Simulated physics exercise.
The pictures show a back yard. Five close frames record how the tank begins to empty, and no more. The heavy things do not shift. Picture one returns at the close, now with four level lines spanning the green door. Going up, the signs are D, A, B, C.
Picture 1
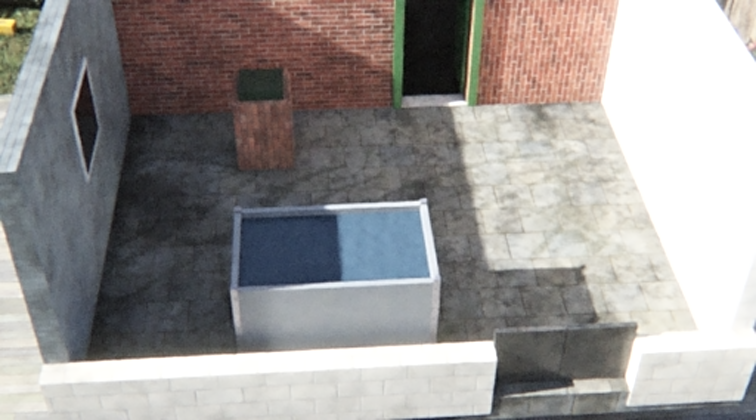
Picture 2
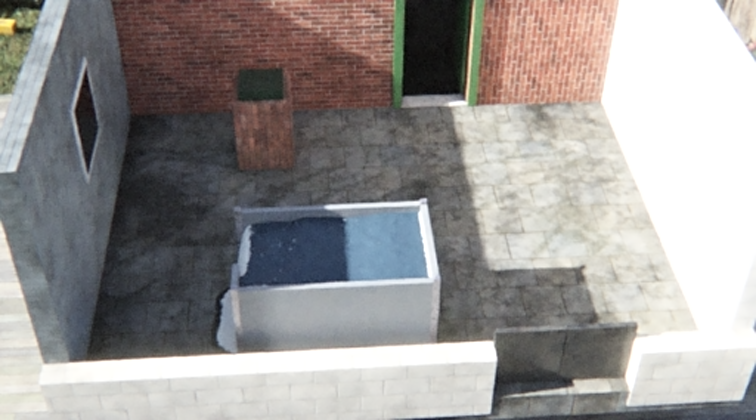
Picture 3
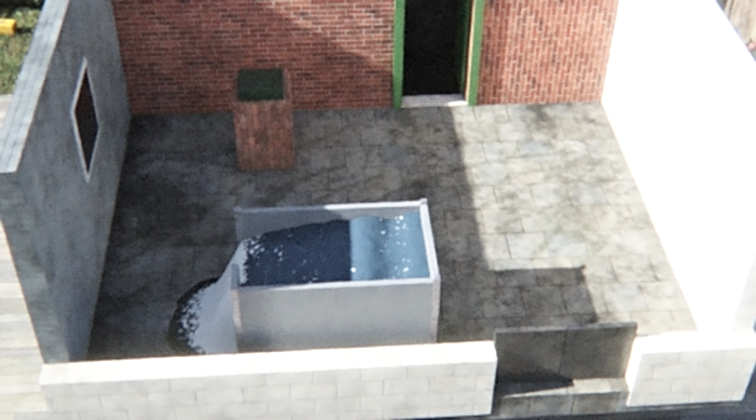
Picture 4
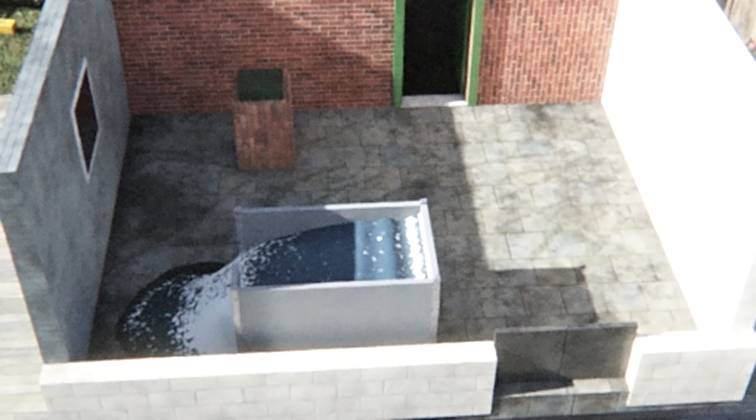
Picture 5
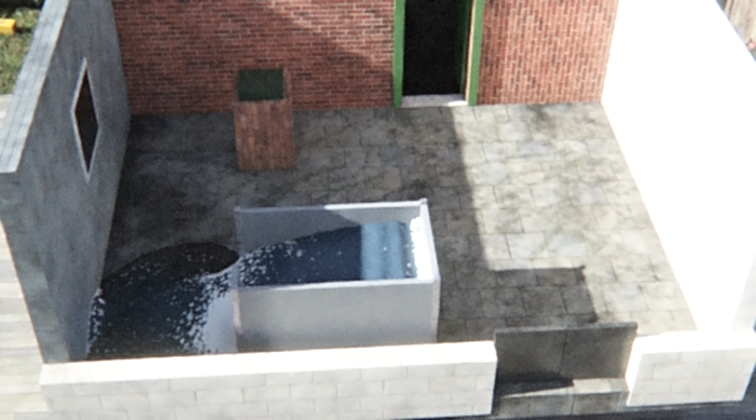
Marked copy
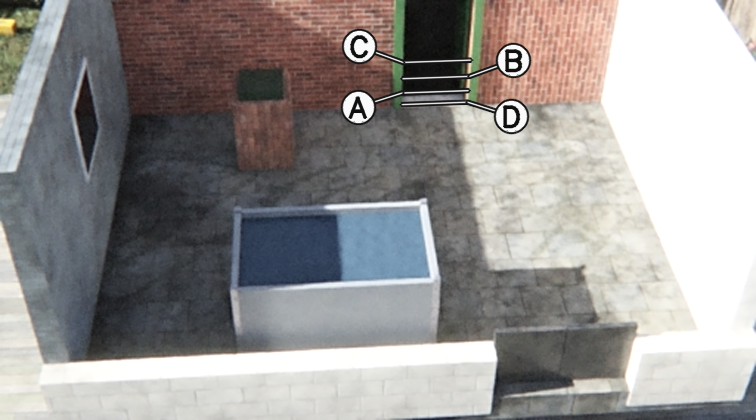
Water pouring from the left end of a pale tank in a walled brick yard, spreading across paving toward the left wall.
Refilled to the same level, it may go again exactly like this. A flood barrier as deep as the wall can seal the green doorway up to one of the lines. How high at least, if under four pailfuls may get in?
Take D.
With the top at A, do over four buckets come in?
No, that is safe.
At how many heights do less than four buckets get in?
All of them.
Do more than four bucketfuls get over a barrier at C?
No, not at all.
In white, A at (435, 91); B at (436, 77); C at (437, 61); D at (434, 103); from the bottom up D, A, B, C.
For height A, nothing gets over.
For height B, nothing gets over.
For height C, nothing gets over.
For height D, a splash gets over, under a bucket.
